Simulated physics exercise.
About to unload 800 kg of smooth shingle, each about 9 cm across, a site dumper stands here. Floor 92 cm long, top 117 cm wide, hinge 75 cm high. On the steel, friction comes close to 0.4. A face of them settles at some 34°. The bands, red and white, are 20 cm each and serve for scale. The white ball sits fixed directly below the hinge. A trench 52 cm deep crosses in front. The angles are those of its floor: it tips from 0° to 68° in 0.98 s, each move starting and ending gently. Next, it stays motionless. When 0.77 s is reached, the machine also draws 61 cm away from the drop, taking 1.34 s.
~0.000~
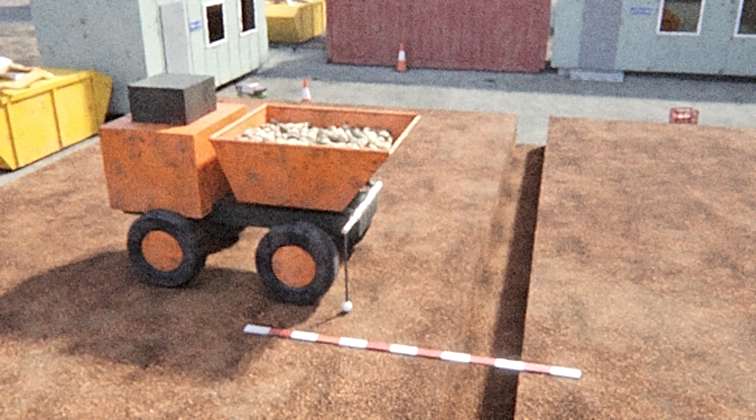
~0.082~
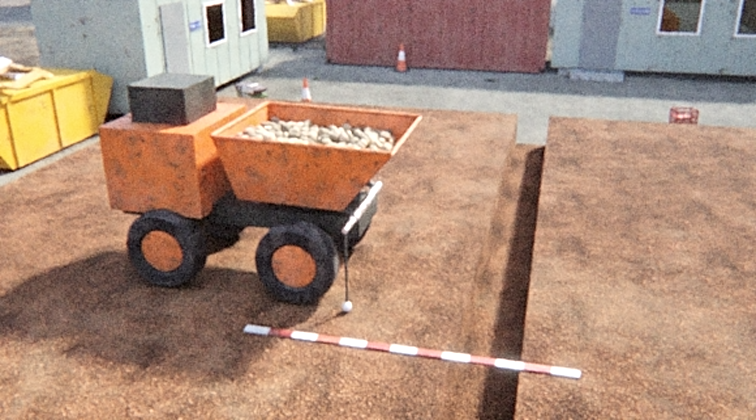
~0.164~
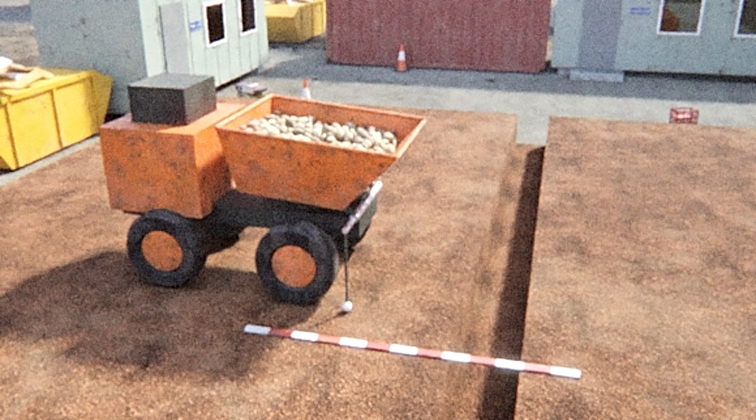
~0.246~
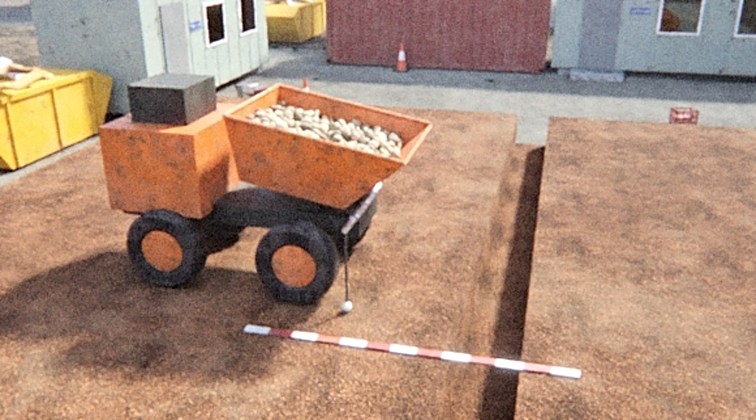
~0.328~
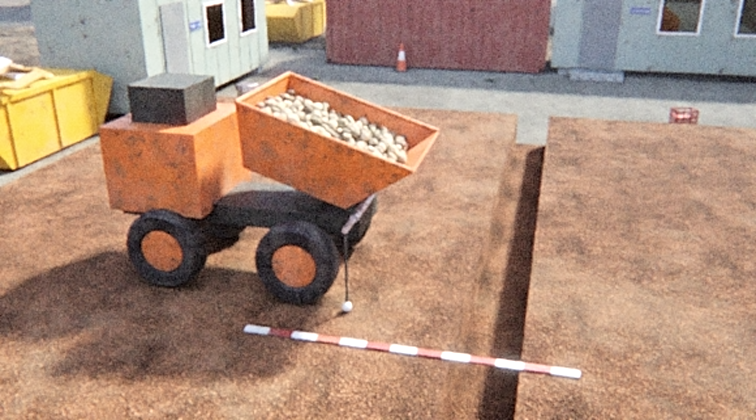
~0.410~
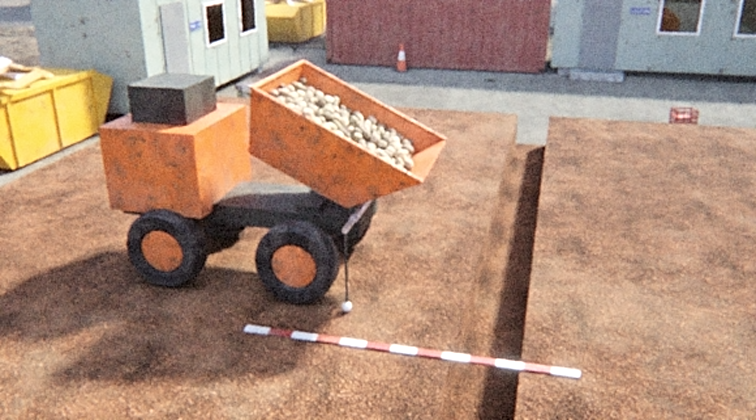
An orange dumper loaded with pale stones stood still on brown ground near a narrow trench, and its skip slowly tilted up at the back, leaning further and further toward the right.
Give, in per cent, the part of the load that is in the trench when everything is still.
Close to 60 in every hundred.
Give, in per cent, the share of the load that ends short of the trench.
Close to 35 per cent of it.
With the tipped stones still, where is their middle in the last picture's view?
Their middle lands near (487, 318).
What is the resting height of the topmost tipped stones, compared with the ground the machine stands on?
Height: About 24 cm above ground level.
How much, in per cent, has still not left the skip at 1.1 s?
Close to 85 per cent of it.
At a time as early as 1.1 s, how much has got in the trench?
At that moment: Approx. 5 %.
After 0.7 s the floor is at 58°; 100 % in the skip; the foremost stones are at (432, 201).
After 1.1 s the floor is at 68°; 84 % in the skip, 8 % short of the trench, 7 % in the trench; the foremost stones are at (491, 274).
After 2.6 s the floor is at 68°; 4 % in the skip, 30 % short of the trench, 58 % in the trench, 9 % past the trench; the foremost stones are past the picture's edge.
After 5.3 s the floor is at 68°; 0 % in the skip, 33 % short of the trench, 58 % in the trench, 9 % past the trench; the foremost stones are past the picture's edge.
